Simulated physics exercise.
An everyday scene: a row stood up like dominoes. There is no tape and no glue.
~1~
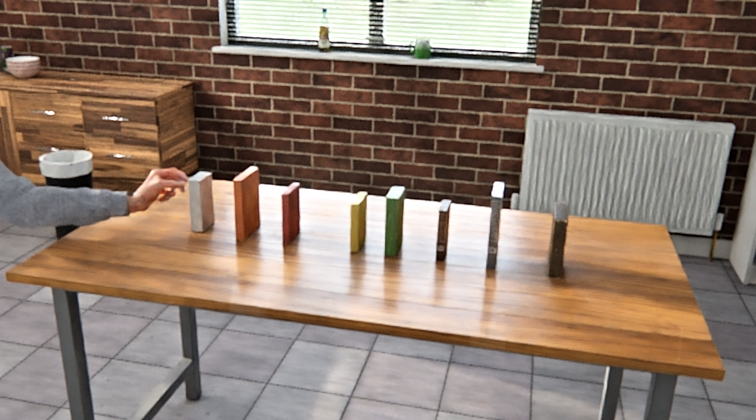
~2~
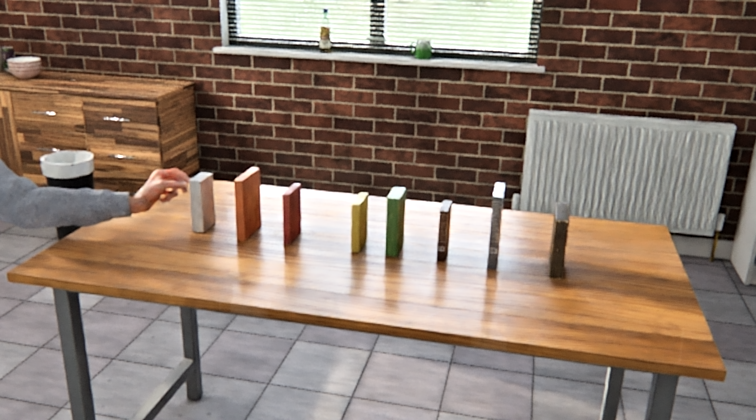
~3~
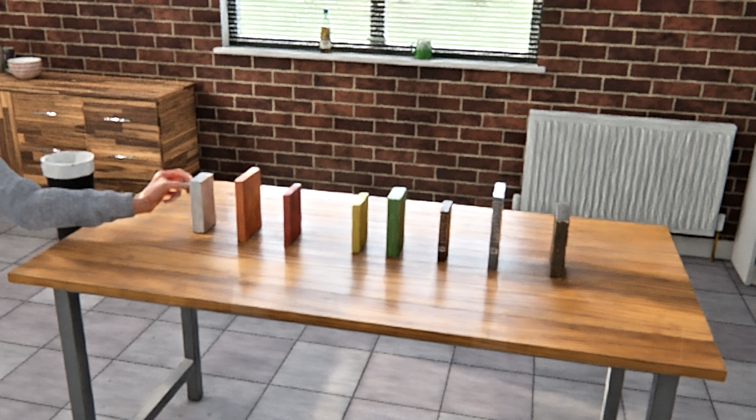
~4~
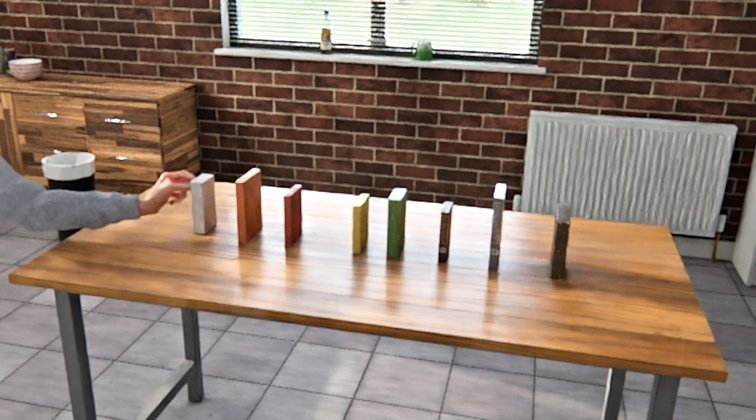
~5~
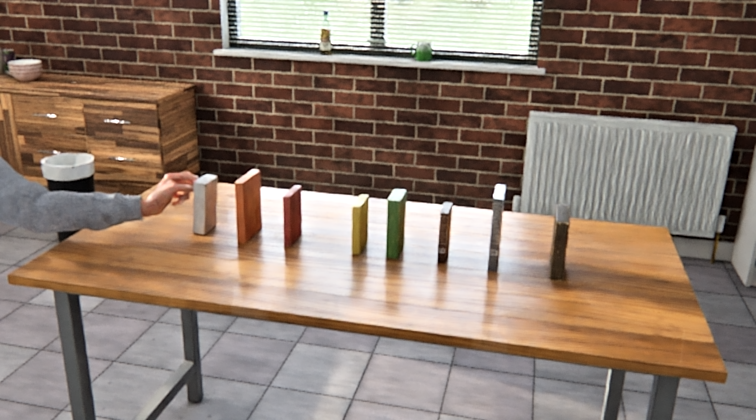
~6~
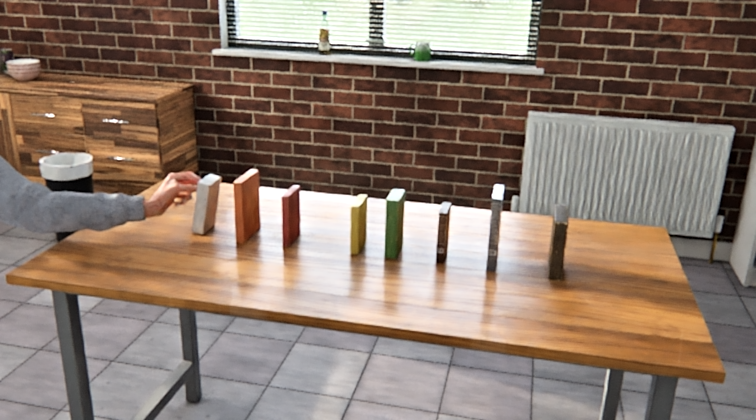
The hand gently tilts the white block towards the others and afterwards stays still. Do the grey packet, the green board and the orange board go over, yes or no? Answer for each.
Grey packet - no, it stays up. Green board - no, it stays up. Orange board - yes, it goes over.
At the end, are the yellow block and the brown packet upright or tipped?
The yellow block remains standing; the brown packet remains standing.
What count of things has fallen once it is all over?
That makes 3 altogether.
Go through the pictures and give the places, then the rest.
In the first frame, grey packet (495, 226); green board (395, 221); orange board (248, 203).
In the second frame, yellow block (359, 222); brown packet (444, 231).
In the third frame, red block (292, 214); yellow block (360, 223).
In the fourth frame, brown packet (445, 232); red block (293, 215).
In the fifth frame, white block 5° over; yellow block (360, 224); brown packet (444, 233).
In the sixth frame, white block 11° over; grey packet (495, 228); green board (395, 224); orange board (248, 206).
Then, 0.60 s after the last picture, white block 76° over; orange board tipped 61° from how it was near (277, 220); red block tipped 35° from how it was.
Then, 0.70 s after the last picture, white block 80° over; orange board on its side near (285, 230); red block on its side.
At rest, tipped over on the table, red block and orange board; the other 4 in place. Seen from the same camera at the end, grey packet near (495, 228), green board near (395, 224).
